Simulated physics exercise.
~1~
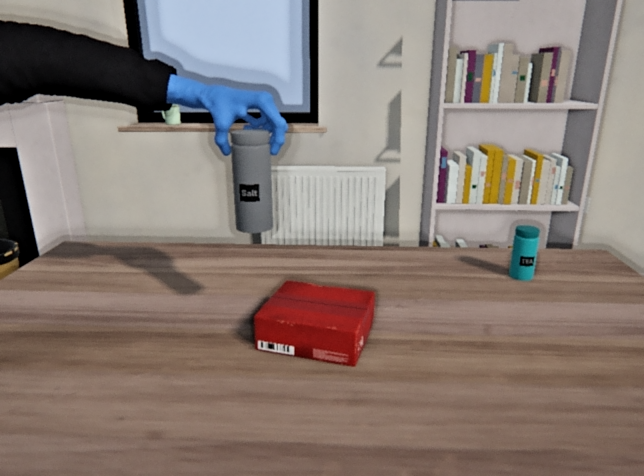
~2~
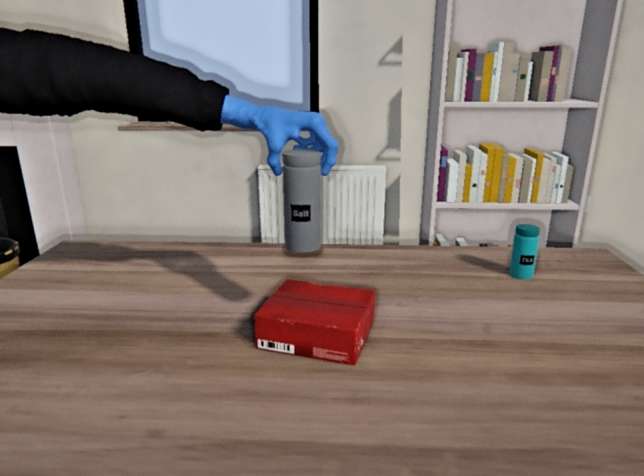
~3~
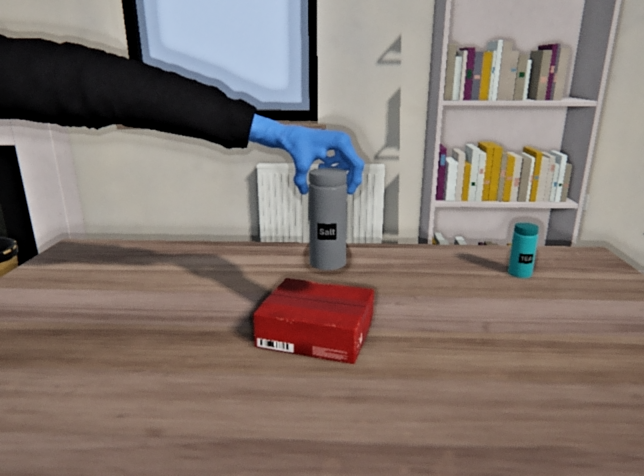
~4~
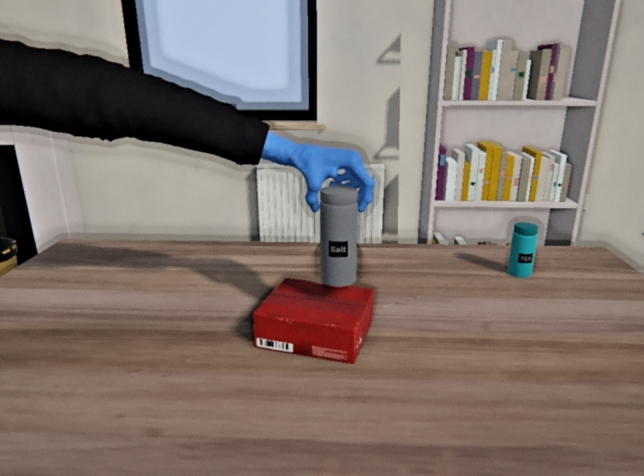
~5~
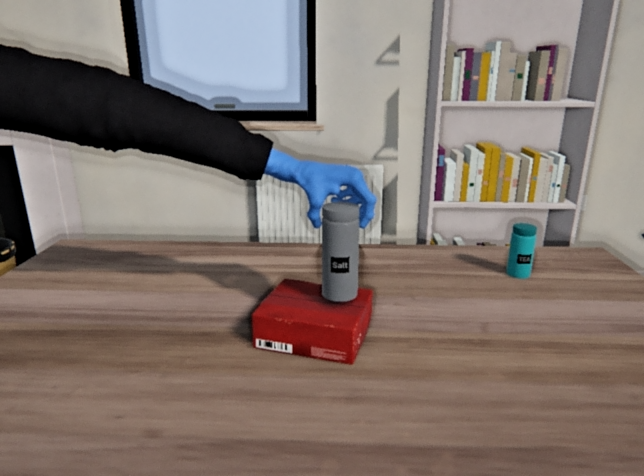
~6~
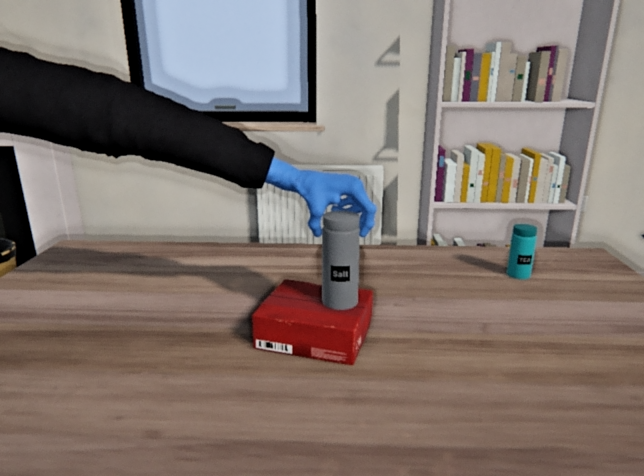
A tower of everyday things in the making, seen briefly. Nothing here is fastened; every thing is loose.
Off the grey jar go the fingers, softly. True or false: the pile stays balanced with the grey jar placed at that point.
True.
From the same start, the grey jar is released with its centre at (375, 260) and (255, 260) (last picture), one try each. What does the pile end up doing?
Try one: Collapse. Try two: Collapse.
Then, 0.40 s later than the last frame, all is still.
Then, 0.80 s later than the last frame, grey jar resting near (341, 260).
When it is over, all 3 as before. End places, in pixels of the last picture, grey jar near (341, 260). The pile holds.
